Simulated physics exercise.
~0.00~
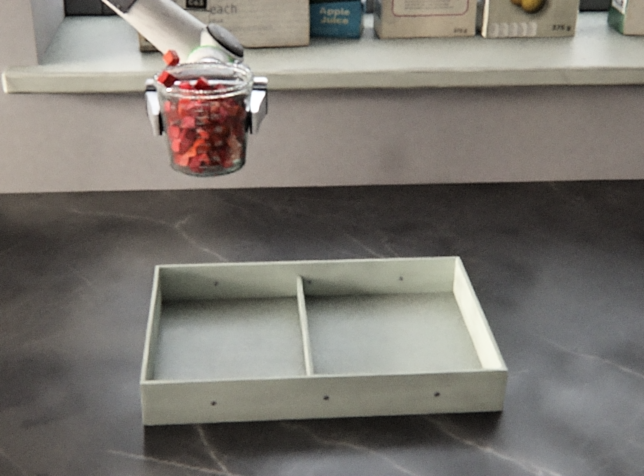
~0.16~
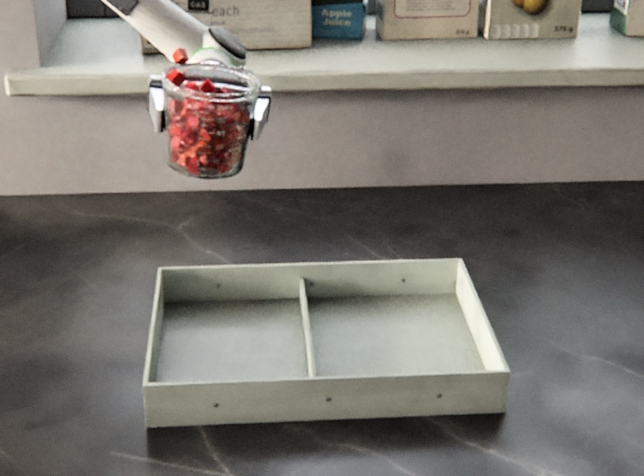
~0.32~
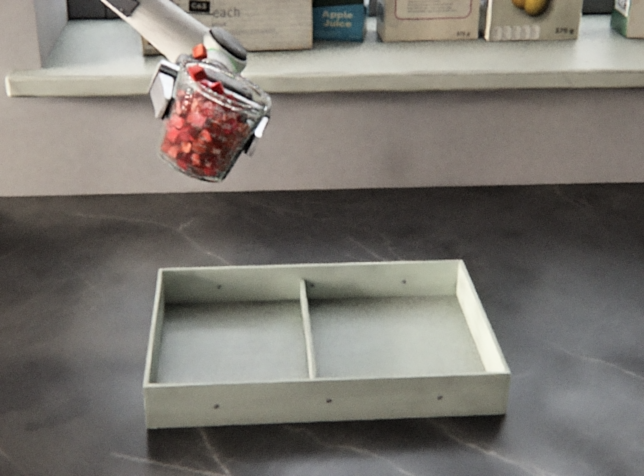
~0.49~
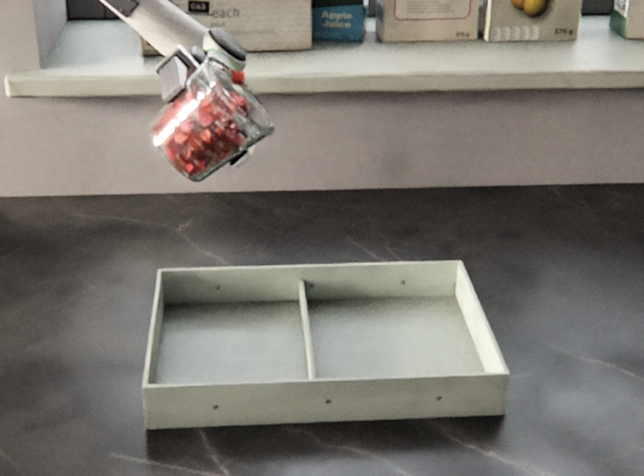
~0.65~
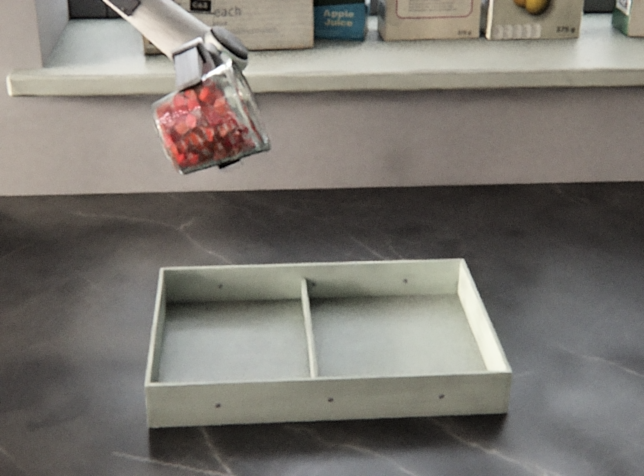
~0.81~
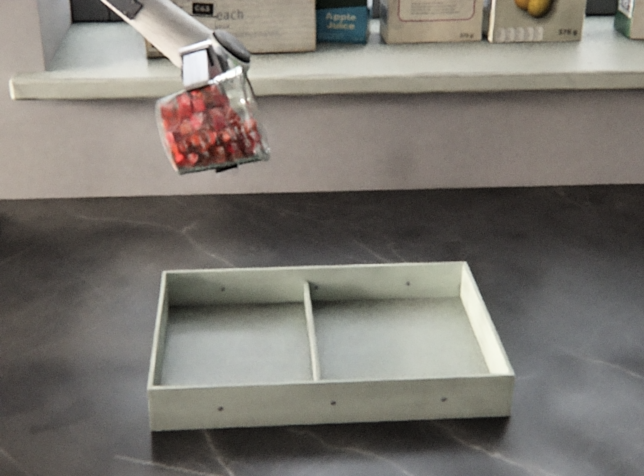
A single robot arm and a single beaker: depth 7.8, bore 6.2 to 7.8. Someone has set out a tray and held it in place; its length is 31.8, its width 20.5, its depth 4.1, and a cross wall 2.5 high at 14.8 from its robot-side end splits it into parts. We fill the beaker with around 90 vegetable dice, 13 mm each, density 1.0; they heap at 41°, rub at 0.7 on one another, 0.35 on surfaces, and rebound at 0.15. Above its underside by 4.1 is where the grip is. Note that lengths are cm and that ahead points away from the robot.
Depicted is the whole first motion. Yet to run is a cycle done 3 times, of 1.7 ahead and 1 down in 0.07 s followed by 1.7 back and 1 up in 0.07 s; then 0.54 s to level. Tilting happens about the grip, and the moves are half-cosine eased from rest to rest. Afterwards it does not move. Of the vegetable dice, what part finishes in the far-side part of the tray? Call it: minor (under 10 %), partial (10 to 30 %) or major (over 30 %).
My call is partial.
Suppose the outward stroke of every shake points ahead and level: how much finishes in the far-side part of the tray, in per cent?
Roughly 45 per cent.
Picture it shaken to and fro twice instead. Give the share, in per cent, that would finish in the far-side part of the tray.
Estimate: Around 10 %.
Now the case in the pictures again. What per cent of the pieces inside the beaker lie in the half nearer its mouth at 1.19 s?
Near 55 %.
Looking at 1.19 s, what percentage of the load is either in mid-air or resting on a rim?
Around 8 per cent of the load.
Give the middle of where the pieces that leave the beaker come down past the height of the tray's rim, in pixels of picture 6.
Roughly at (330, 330).
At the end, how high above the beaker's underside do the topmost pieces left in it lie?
I'd put it at close to 7.5 centimetres.
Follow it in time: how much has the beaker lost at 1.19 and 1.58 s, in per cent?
Roughly 15, then 25.
By 1.19 s, tilted 74° forward, highest piece 26 above the table; 79 in the beaker, 5 in the far-side part, 1 in the robot-side part, 7 in flight or on a rim.
By 1.58 s, tilted 21° forward, highest piece 27 above the table; 69 in the beaker, 15 in the far-side part, 8 in the robot-side part.
By 1.97 s, level, highest piece 28 above the table; 69 in the beaker, 15 in the far-side part, 8 in the robot-side part.
By 3.02 s, level, highest piece 28 above the table; 69 in the beaker, 15 in the far-side part, 8 in the robot-side part.
Final count, 69 in the beaker, 15 in the far-side part, 8 in the robot-side part. That is 16 % in the far-side part of the tray.
